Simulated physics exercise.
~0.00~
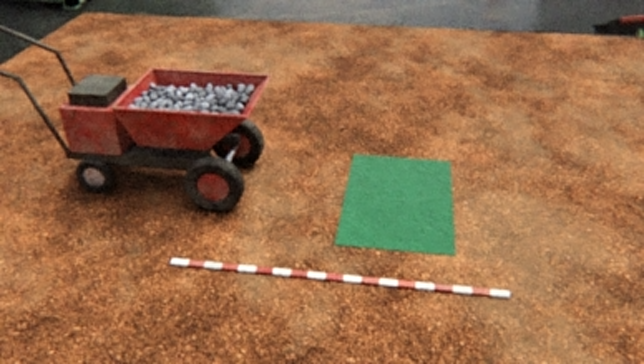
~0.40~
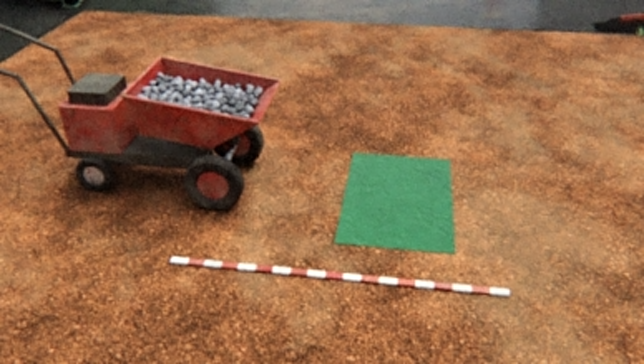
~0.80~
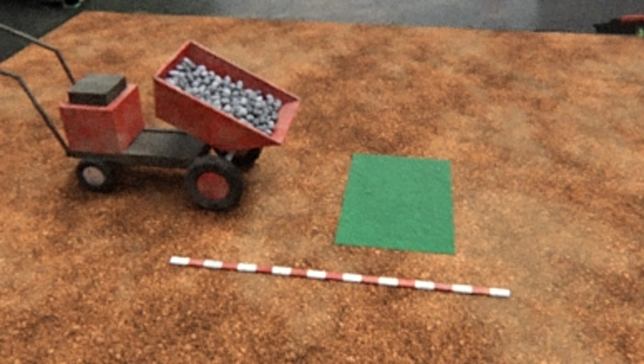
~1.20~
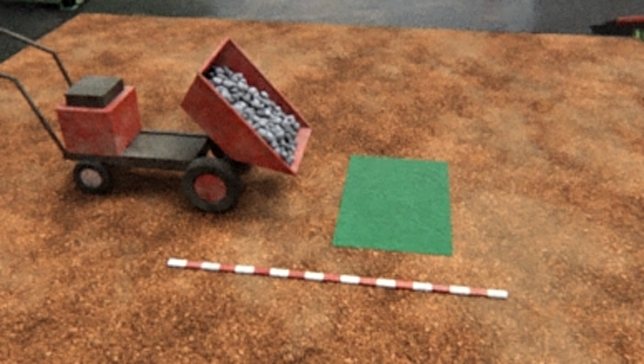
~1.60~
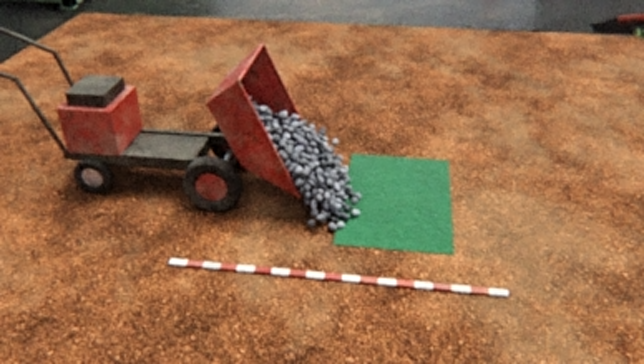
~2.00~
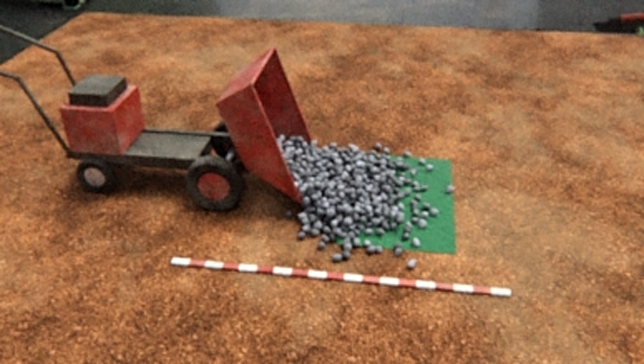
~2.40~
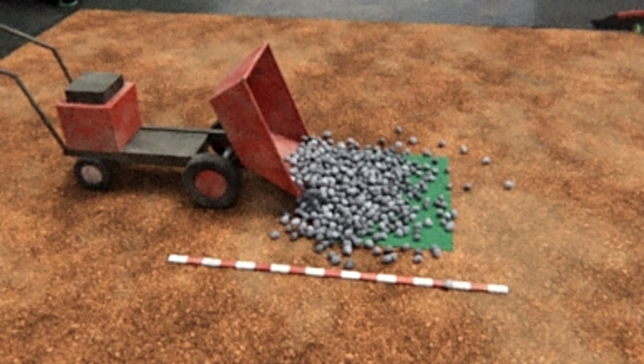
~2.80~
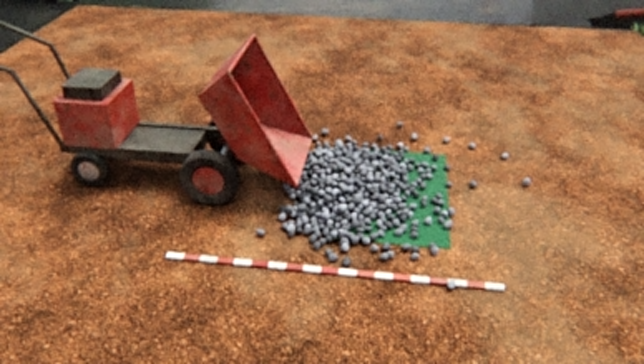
At the start, a small red barrow with black wheels stands at the left on rusty brown ground, its tray full of rounded grey stones, with a green sheet ahead and a red and white striped rod in front. The tray tips forward to the right, slowly at first, then steeply, and the stones slide toward its lip. They pour out in a stream onto the ground and the sheet's near edge. The heap spreads right across much of the sheet, while a few stones roll beyond it. Finally, the tilted tray is empty, with stones lying on and around the sheet.
